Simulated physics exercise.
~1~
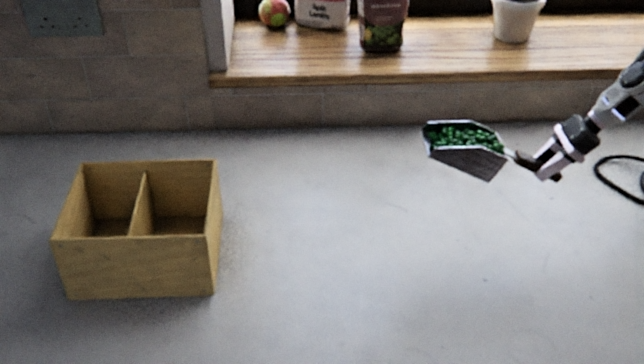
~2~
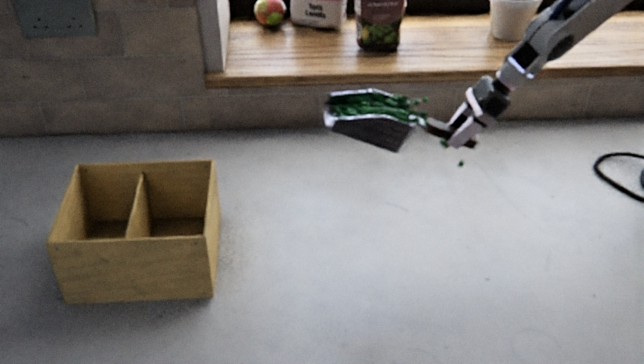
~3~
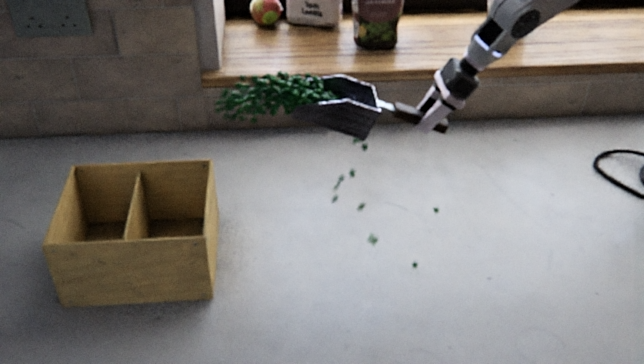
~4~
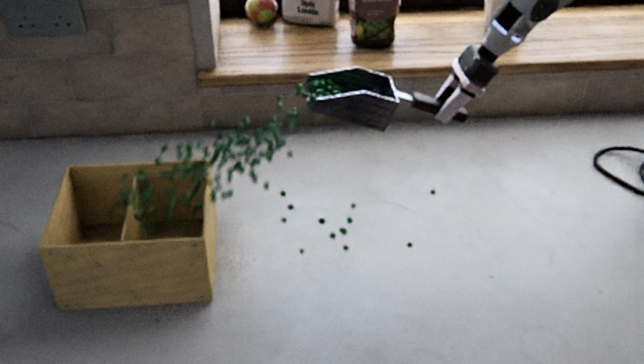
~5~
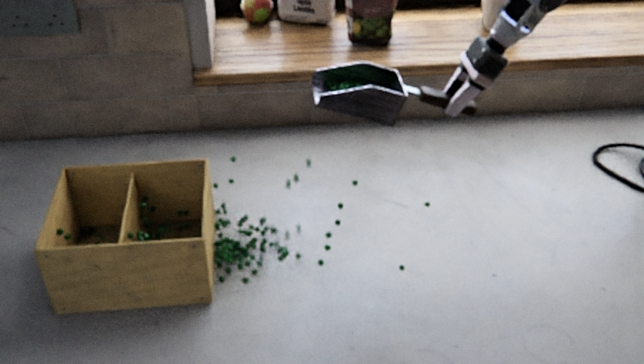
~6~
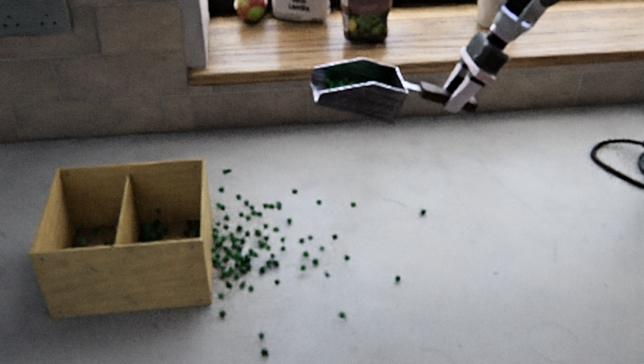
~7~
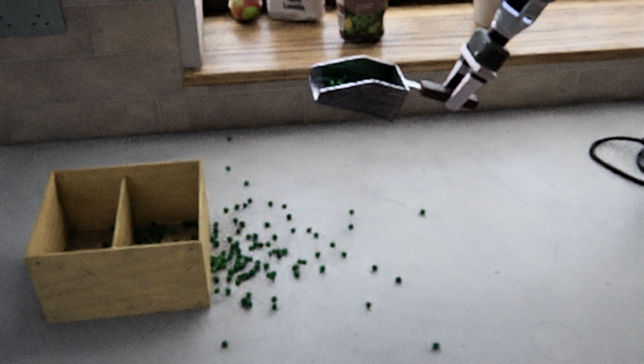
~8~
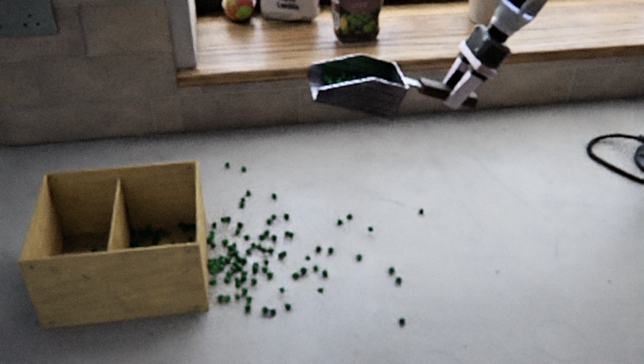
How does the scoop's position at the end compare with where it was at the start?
At the end the scoop is farther left, closer to the wooden box, and somewhat higher in view than at the start.
